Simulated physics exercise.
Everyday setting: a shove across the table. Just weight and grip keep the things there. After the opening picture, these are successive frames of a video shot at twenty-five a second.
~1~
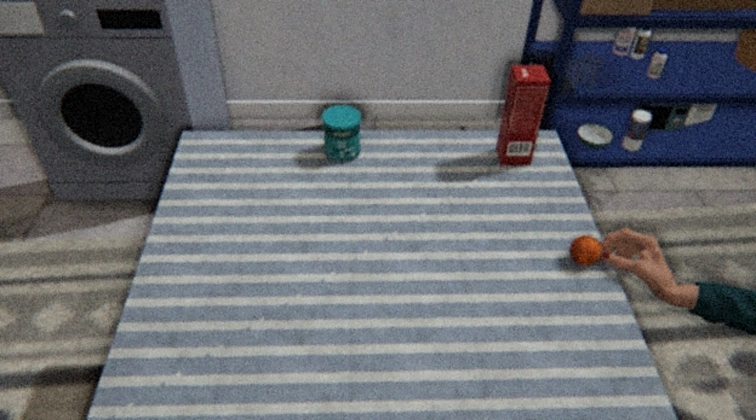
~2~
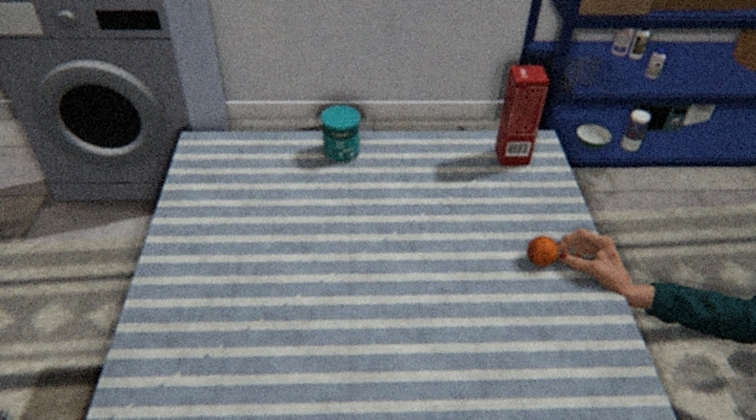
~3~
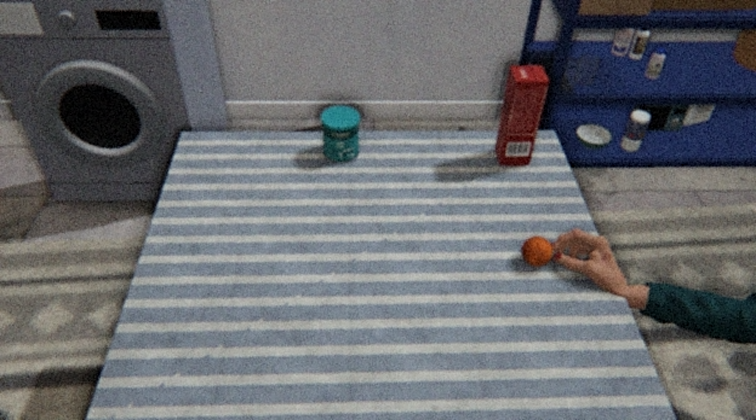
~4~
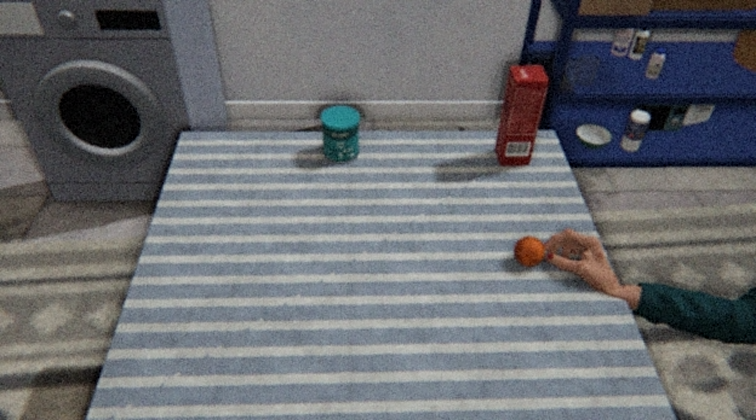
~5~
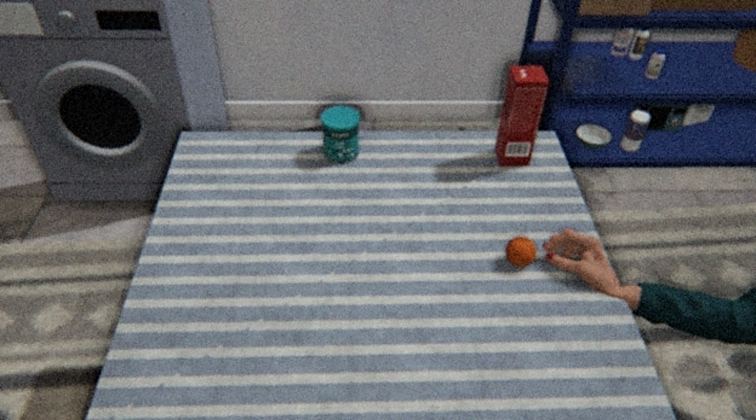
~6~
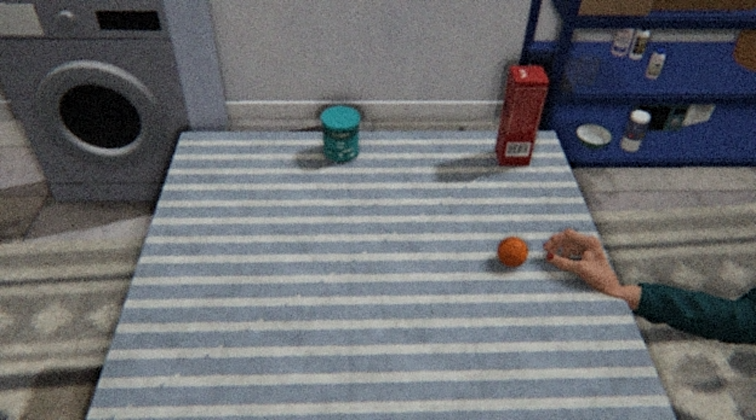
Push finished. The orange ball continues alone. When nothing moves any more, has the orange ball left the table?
I expect it will be on the table still.
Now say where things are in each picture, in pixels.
Under the hand; orange ball (585, 251), in the first picture.
Under the hand; orange ball (542, 251), in the second picture.
Under the hand; orange ball (537, 251), in the third picture.
Orange ball (529, 252), in the fourth picture.
Orange ball (521, 252) shifted a little, in the fifth picture.
Orange ball (512, 252) shifted a little, in the sixth picture.
Then, 0.30 s on from there, orange ball shifted well along near (457, 253).
Then, 0.70 s on from there, orange ball shifted well along near (402, 253).
In the end, moved from the start, orange ball. At the end, from the last picture's camera, orange ball near (358, 254).
